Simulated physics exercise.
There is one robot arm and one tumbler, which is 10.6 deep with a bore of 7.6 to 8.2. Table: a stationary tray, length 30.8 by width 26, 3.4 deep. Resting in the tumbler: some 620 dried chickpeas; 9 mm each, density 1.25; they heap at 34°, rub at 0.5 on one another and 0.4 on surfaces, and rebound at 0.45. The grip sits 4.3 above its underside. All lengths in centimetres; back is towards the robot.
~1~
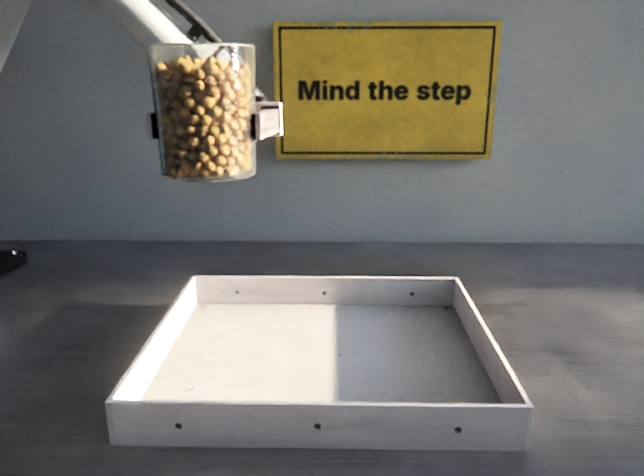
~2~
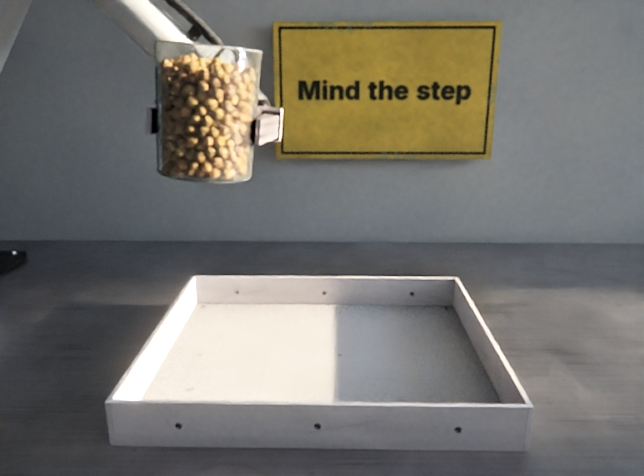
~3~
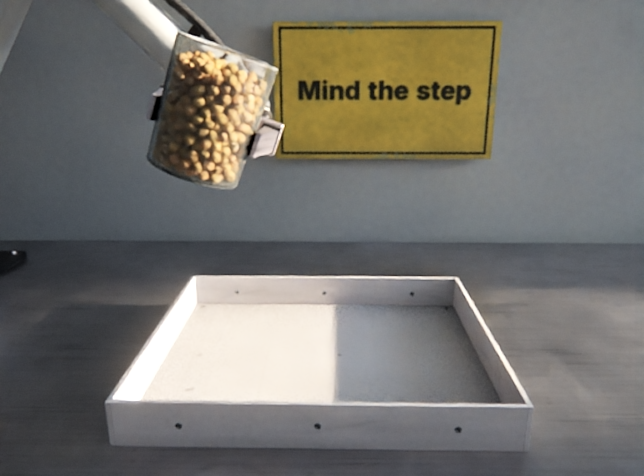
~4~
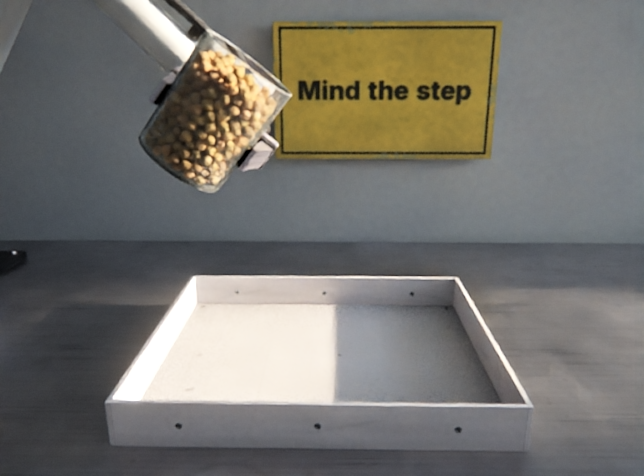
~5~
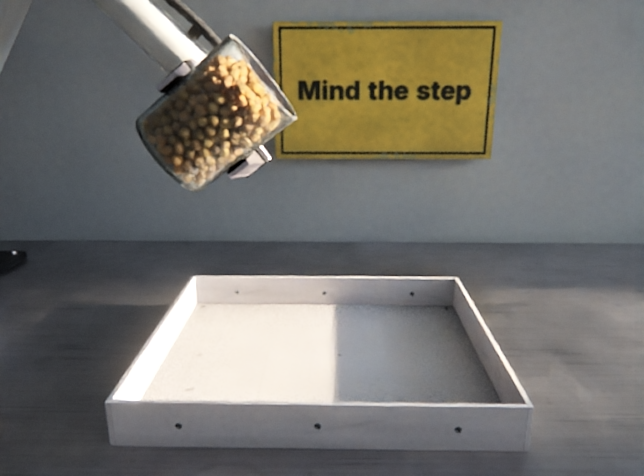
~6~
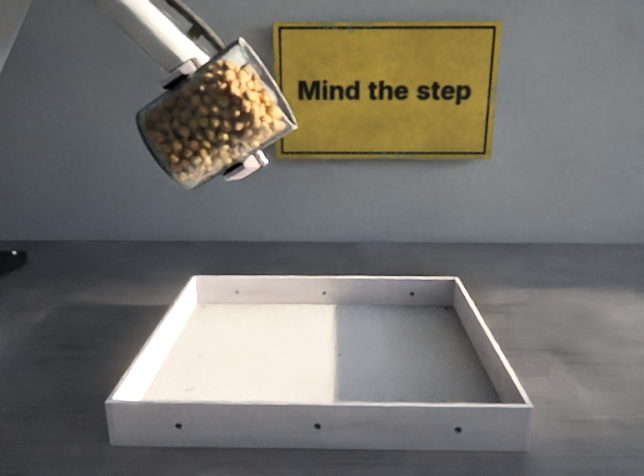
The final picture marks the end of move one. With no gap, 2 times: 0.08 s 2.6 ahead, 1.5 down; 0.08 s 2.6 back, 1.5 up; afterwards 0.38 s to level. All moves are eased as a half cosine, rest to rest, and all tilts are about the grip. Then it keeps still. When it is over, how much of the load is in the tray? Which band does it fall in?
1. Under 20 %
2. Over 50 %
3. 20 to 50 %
1, under 20 %.
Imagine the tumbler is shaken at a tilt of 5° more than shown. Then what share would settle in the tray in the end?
In that case some 15 per cent.
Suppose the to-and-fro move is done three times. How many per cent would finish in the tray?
Result: Approximately 15 per cent.
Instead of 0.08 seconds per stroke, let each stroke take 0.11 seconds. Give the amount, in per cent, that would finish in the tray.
Roughly 5 percent would.
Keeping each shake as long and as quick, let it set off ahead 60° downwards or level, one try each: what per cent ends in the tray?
It comes to around 5 per cent on the first try and around 25 per cent on the second.
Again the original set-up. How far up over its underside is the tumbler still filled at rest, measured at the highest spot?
Top of the fill: Near 10.0 cm.
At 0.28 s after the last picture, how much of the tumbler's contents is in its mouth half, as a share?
Close to 50 in a hundred.
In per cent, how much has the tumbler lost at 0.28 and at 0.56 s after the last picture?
5, then 10.
Then, 0.28 s on, tilted 58° forward, highest piece 26 above the table; 577 in the tumbler, 4 in the tray, 36 in flight or on a rim.
Then, 0.56 s on, tilted 17° forward, highest piece 28 above the table; 542 in the tumbler, 65 in the tray, 4 on the table or floor, 6 in flight or on a rim.
Then, 0.90 s on, level, highest piece 28 above the table; 542 in the tumbler, 71 in the tray, 4 on the table or floor.
Then, 1.95 s on, level, highest piece 28 above the table; 542 in the tumbler, 71 in the tray, 4 on the table or floor.
In the end, 542 in the tumbler, 71 in the tray, 4 on the table or floor. That is 12 % in the tray.
